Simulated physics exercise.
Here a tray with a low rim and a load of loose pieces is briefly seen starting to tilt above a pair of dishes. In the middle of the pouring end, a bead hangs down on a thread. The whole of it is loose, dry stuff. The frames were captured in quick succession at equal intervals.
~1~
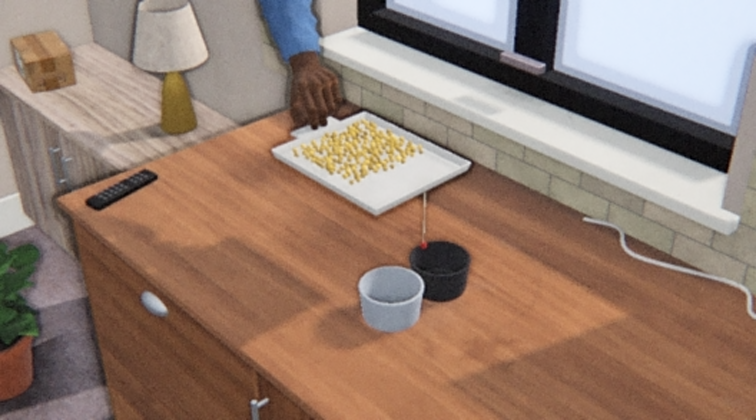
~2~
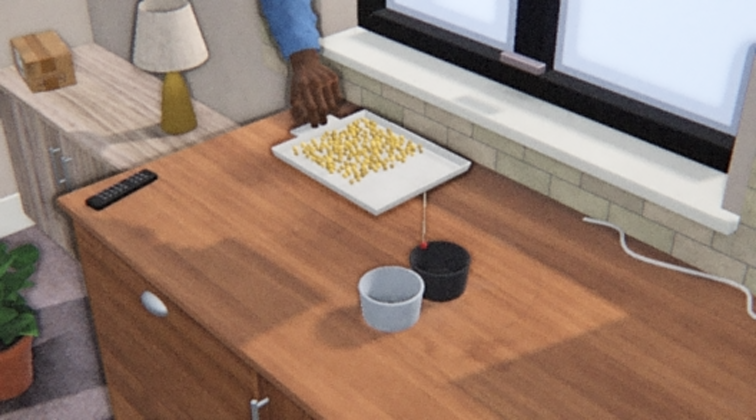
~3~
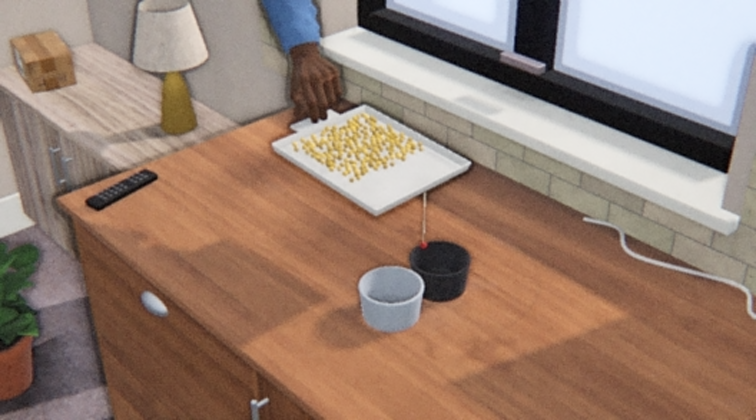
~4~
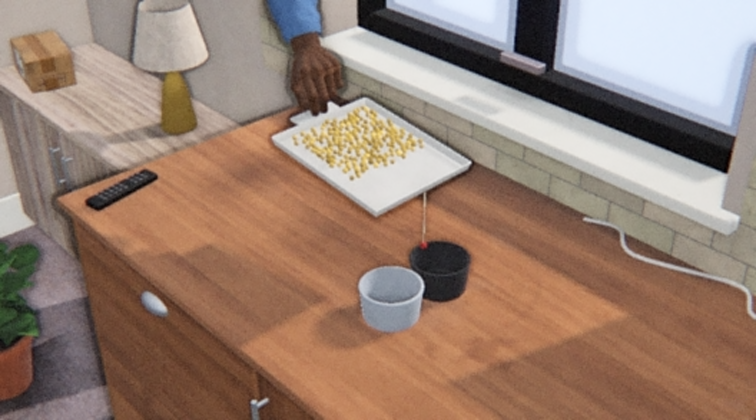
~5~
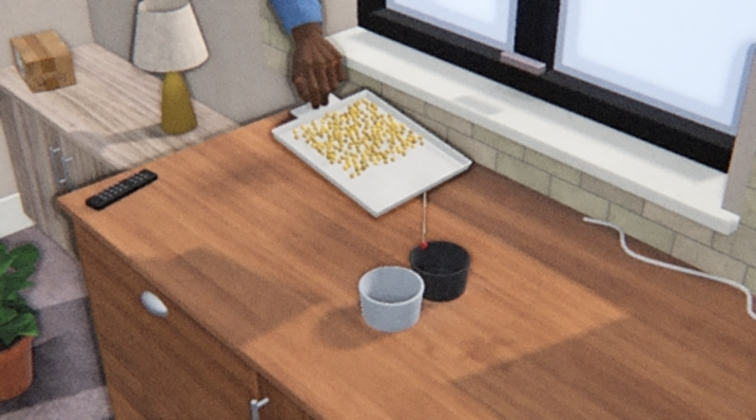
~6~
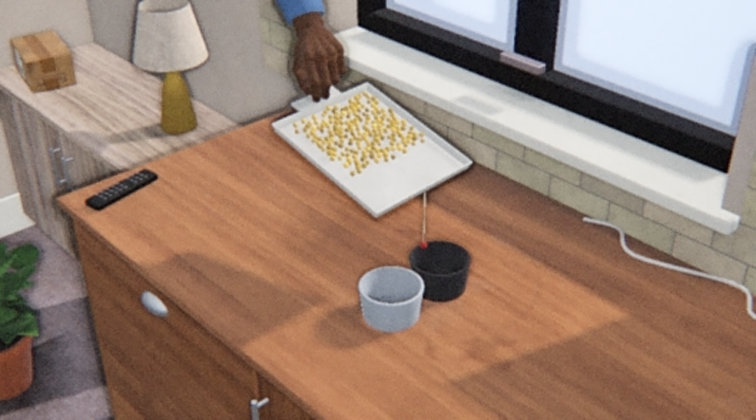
On a wooden counter, a hand slowly tilts a white tray of yellow pieces slightly.
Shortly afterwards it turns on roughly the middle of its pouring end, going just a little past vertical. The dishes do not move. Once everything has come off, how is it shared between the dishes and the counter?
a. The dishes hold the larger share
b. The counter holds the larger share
a.
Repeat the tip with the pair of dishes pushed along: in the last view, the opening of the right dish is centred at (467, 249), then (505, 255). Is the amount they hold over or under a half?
In order, they'd catch a major share, and next a minor share.
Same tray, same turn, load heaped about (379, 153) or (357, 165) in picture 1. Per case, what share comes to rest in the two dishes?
In turn 70 and 80 in a hundred.
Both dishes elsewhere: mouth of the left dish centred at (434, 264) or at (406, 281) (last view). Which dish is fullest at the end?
In the first try it's the one on the left, and in the second it's the one on the left.
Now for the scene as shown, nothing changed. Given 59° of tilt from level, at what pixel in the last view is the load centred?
Its middle sits at about pixel (410, 187).
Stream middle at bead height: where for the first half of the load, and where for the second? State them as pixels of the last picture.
First around (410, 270), afterwards around (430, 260).
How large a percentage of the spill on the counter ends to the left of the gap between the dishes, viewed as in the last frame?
About 10 percent.
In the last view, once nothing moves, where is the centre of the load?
Close to (411, 303) in the last picture.
Just after the last frame, tray tipped steeply; the larger part on the tray; about a tenth in the left dish; just a few in the right dish; just a few outside both; just a few in the air.
A moment on, tray tipped right over; roughly two thirds on the tray; roughly a quarter in the left dish; about a tenth in the right dish; just a few outside both; about a tenth in the air.
Further on, tray tipped past a quarter turn; roughly half in the left dish; roughly a third in the right dish; about a tenth outside both.
When it is over, tray tipped past a quarter turn; roughly half in the left dish; roughly a third in the right dish; about a tenth outside both.
